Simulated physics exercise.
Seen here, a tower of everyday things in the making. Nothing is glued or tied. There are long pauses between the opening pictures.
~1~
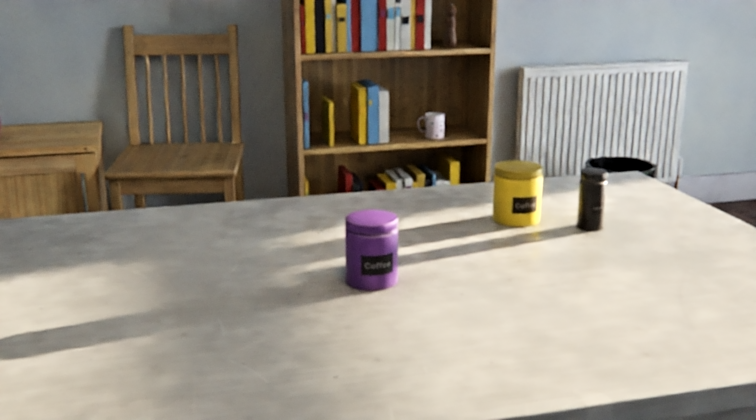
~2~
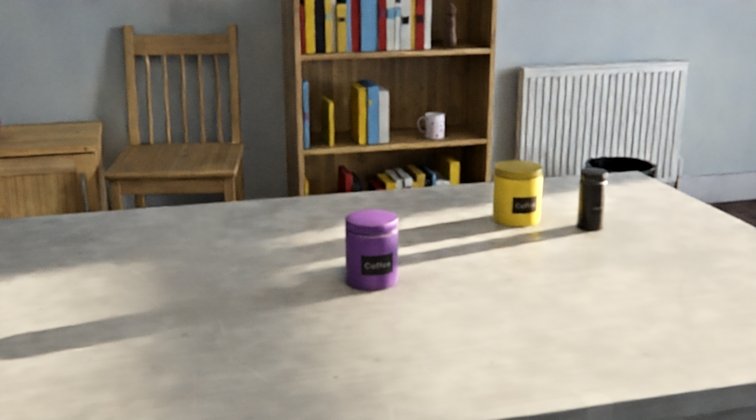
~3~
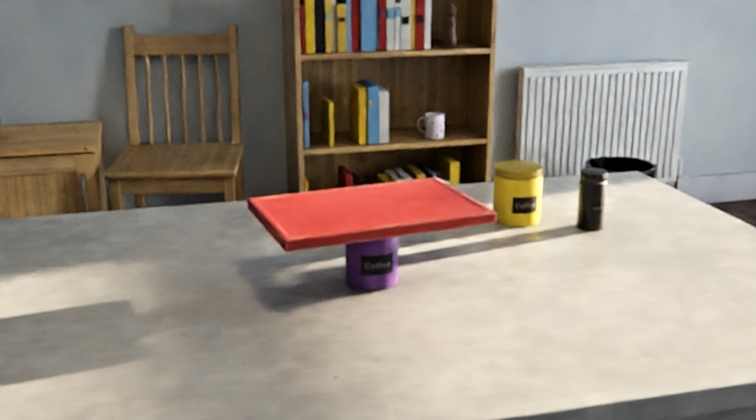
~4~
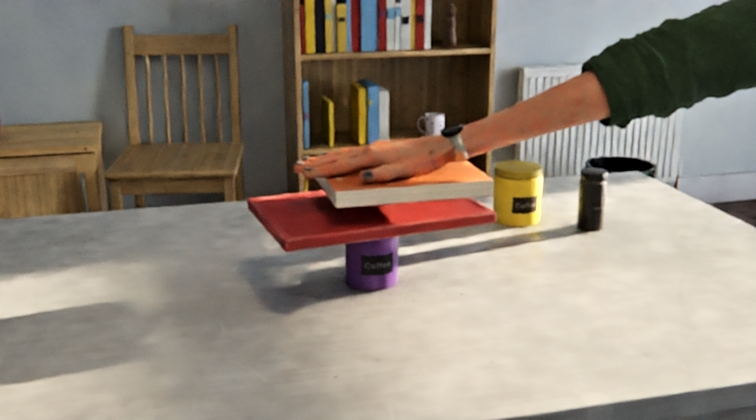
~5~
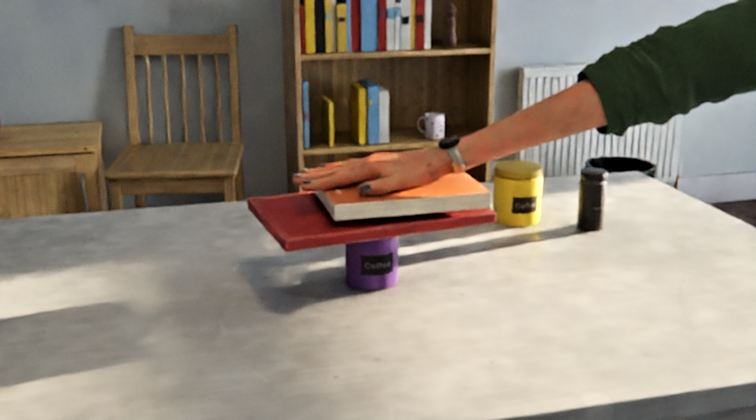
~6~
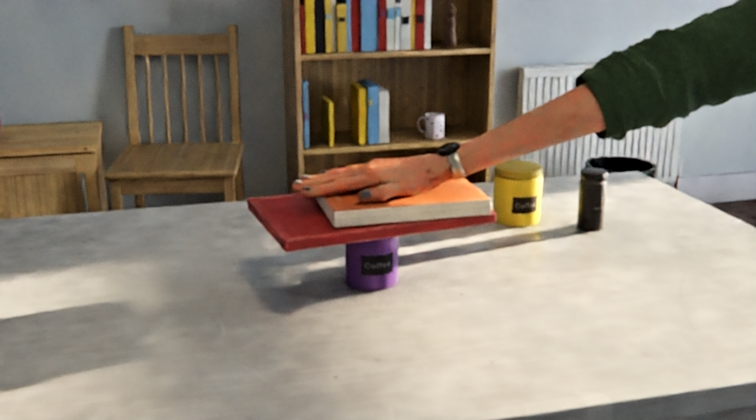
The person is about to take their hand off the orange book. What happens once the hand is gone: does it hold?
It holds.
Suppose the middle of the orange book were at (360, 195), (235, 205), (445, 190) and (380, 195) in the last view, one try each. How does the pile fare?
First try: It holds; second try: It gives way; third try: It comes apart; fourth try: It keeps its balance.
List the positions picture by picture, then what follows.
In the first picture, the last thing is not in view yet; purple jar (372, 250).
In the second picture, the last thing is not in view yet; black shaker (592, 199).
In the third picture, the last thing is not in view yet; purple jar (372, 250).
The fourth picture shows coming down; orange book (398, 176); black shaker (592, 199).
The fifth picture shows coming down; orange book (396, 188); purple jar (372, 250).
The sixth picture shows set down, still held; orange book (396, 195); black shaker (592, 199).
Then, 0.20 s after the last picture, nothing has stirred.
Then, 0.50 s after the last picture, orange book resting near (396, 195).
At rest, all 5 in place. Seen from the same camera at the end, orange book near (396, 195). The pile keeps its balance.
